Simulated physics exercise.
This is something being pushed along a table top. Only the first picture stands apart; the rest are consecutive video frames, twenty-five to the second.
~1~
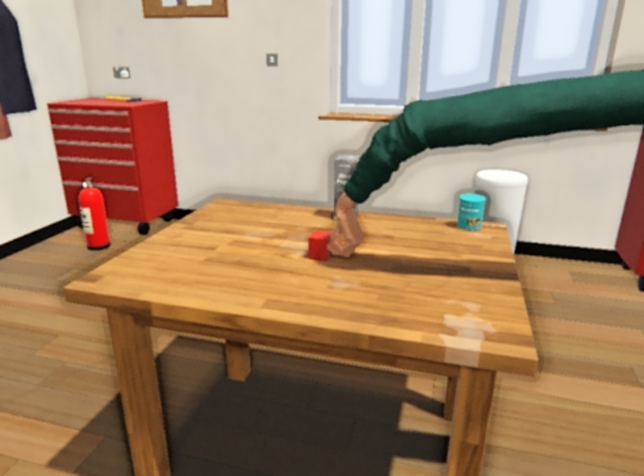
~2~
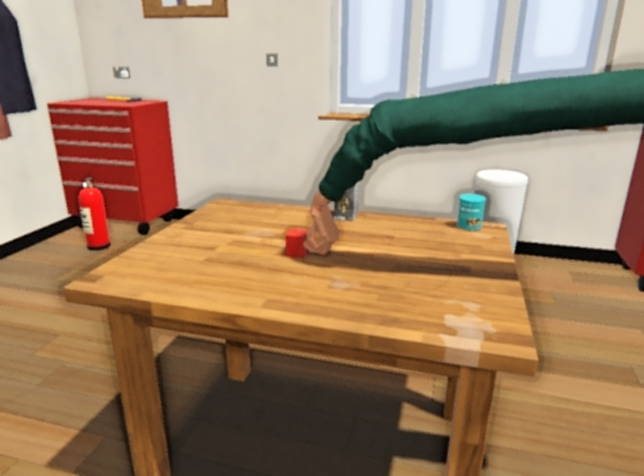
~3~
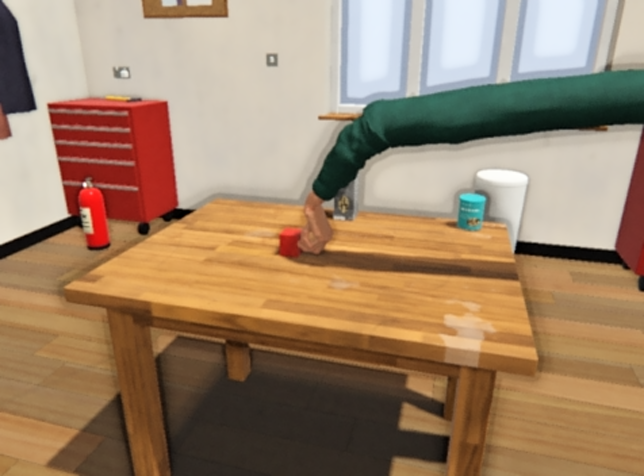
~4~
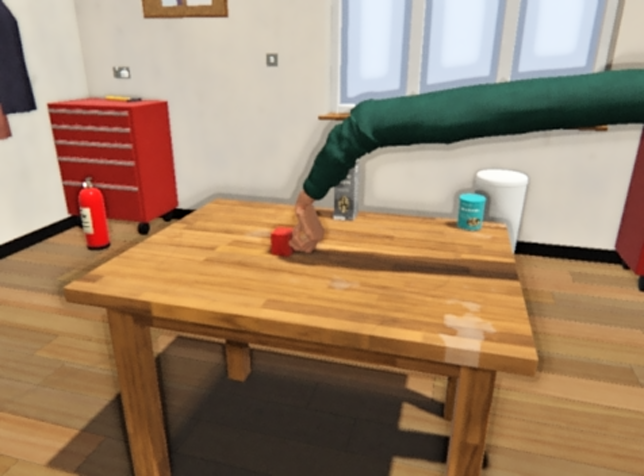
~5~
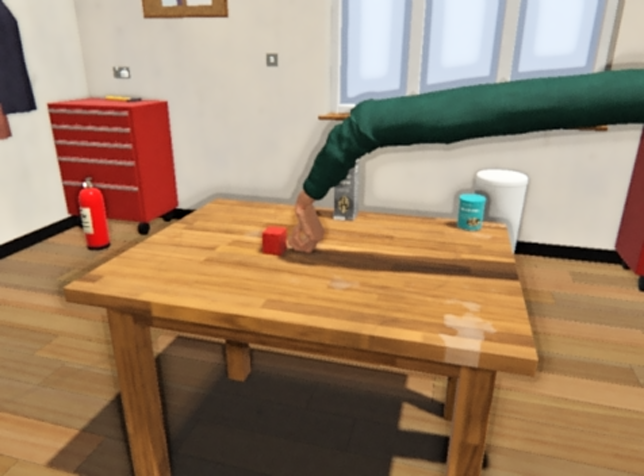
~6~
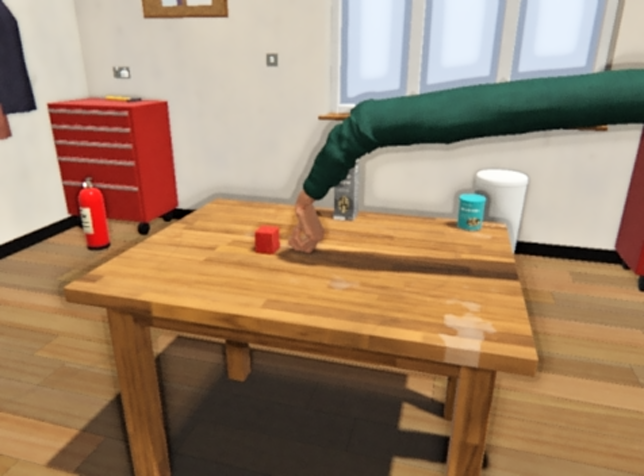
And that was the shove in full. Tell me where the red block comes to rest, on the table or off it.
It rests on the table.
Then, 0.10 s on from there, red block shifted about its own width near (255, 239).
Then, 0.20 s on from there, red block shifted well along near (250, 238).
In the end, moved from the start, red block. At the end, from the last picture's camera, red block near (250, 238).
